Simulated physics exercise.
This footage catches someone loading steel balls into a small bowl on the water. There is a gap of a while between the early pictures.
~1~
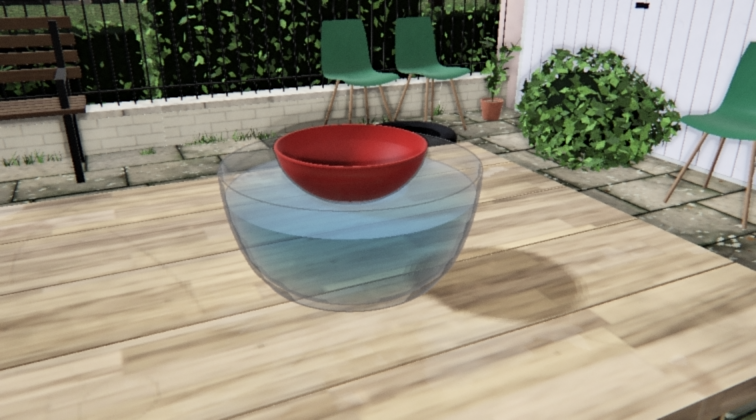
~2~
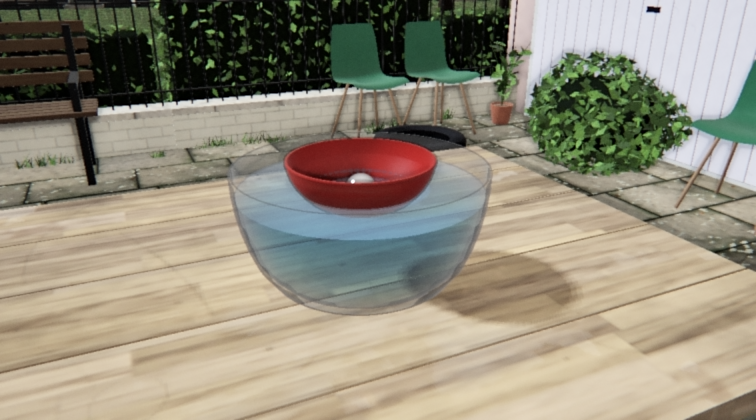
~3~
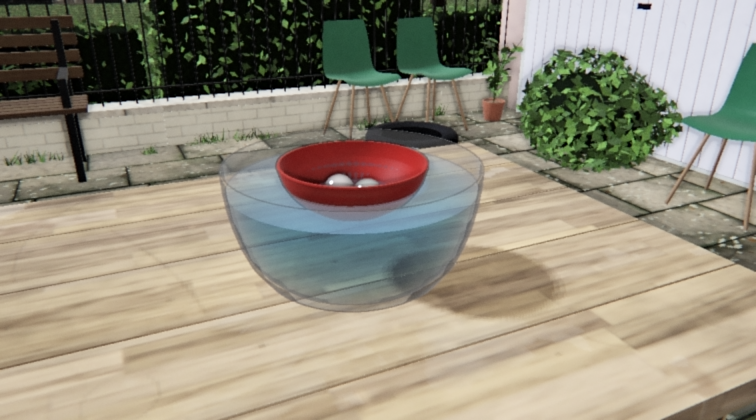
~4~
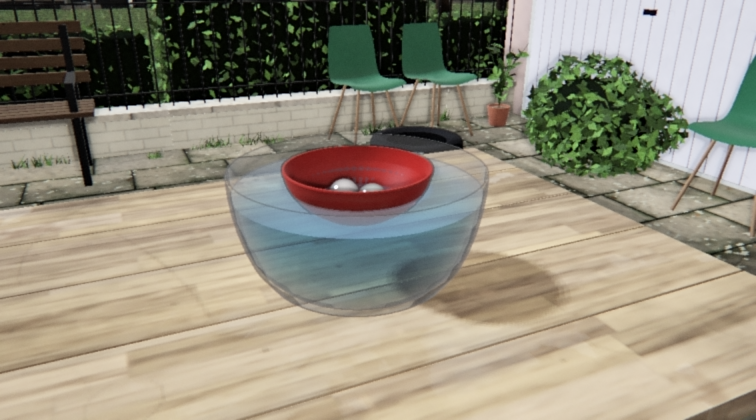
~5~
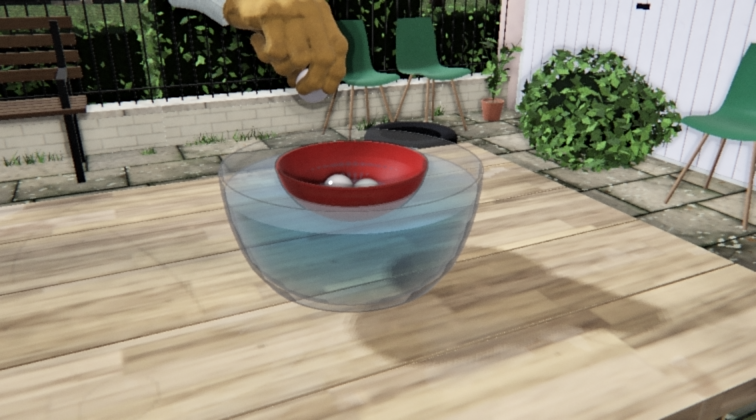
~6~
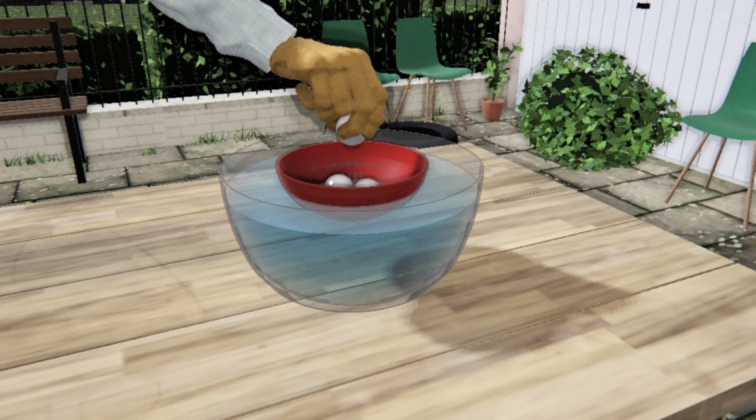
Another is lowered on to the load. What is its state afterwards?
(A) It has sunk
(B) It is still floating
It is still floating.
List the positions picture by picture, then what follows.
Small bowl (351, 144) empty; most of its side above the surface, in the first frame.
Small bowl (361, 160) with one aboard; about two thirds of its side above the surface, in the second frame.
Small bowl (353, 163) with two aboard; about half of its side above the surface, in the third frame.
Small bowl (358, 167) with two aboard; about half of its side above the surface, in the fourth frame.
Small bowl (352, 163) with two aboard; about half of its side above the surface; the next steel ball in the hand at (313, 85), in the fifth frame.
Small bowl (353, 163) with two aboard; about half of its side above the surface; the next steel ball in the hand at (352, 129), in the sixth frame.
Soon after, the steel ball is in and the small bowl dips.
Later, it steadies; about a fifth of its side above the surface.
In the end, the small bowl floats; about a fifth of its side above the surface.
